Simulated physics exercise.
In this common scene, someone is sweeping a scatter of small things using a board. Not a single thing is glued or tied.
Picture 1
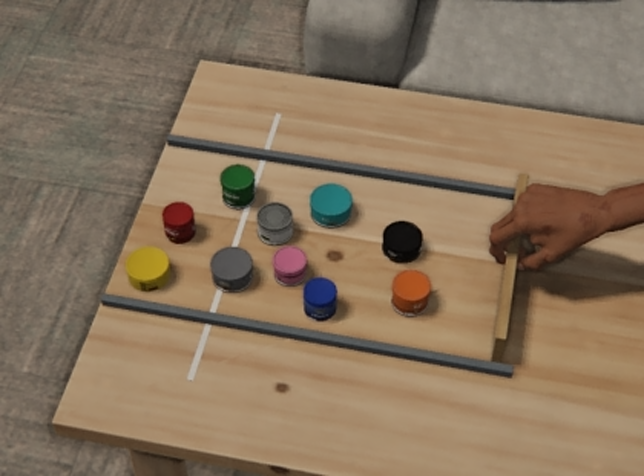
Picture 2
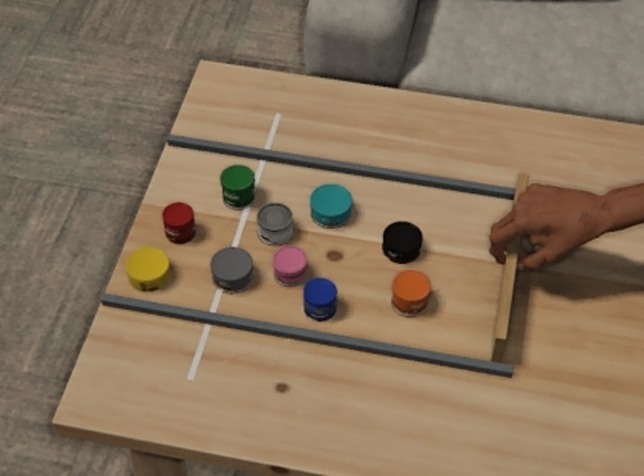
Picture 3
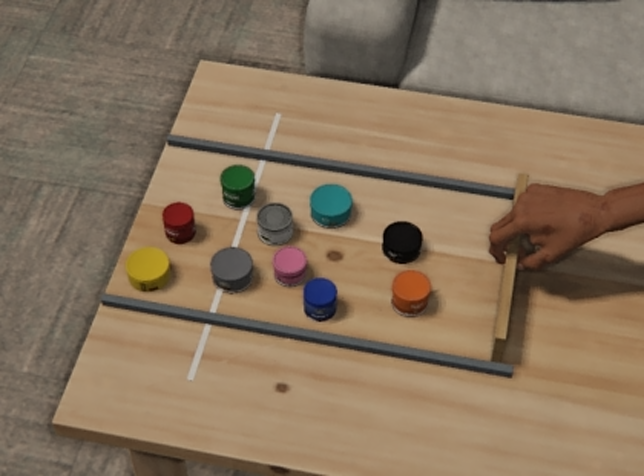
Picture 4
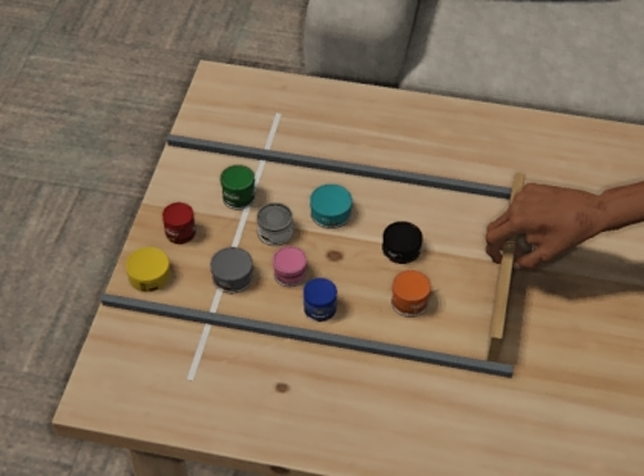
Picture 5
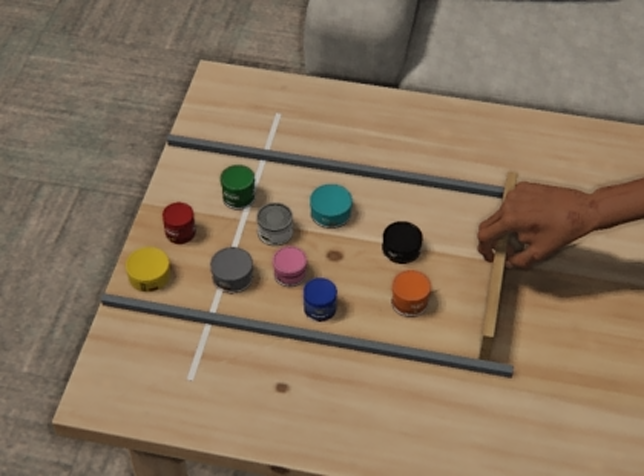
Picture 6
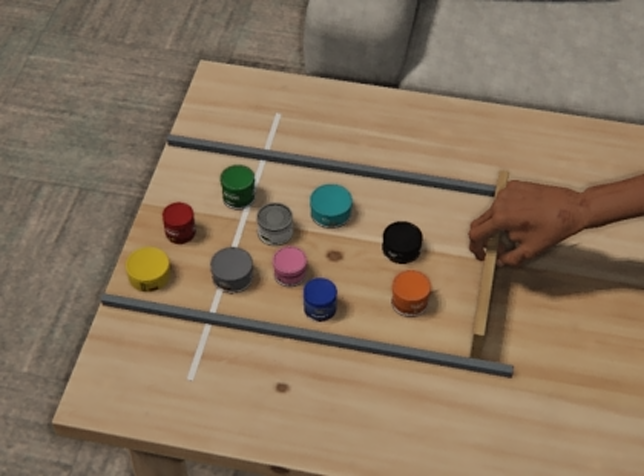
On a wooden table between two dark rails, ten small colourful tubs and tins sit scattered around a pale strip of tape while a hand holds a board upright at the right, first still, then sliding it slightly left.
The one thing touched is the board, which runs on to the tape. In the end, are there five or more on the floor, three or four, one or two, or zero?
There are zero on the floor.
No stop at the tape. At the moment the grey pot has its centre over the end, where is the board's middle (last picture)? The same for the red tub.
The middle would be close to (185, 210) and then close to (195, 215).
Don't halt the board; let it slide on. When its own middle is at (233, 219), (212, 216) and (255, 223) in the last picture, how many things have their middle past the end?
In order, that gives 0, then 1, then 0.
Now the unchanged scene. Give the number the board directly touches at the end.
At rest, 4 are in contact.
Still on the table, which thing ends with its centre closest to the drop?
The foremost one is the yellow tub.
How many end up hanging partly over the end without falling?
The number would be 1.
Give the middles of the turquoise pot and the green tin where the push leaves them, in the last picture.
First: About (233, 183); second: About (195, 181).
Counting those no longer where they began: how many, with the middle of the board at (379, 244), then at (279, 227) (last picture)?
In order, the tallies are 2 and 8.
Soon after, none off yet; yellow tub at rest near (149, 269); red tub at rest near (179, 224); green tin at rest near (238, 187).
At rest, the number that fall off is zero.
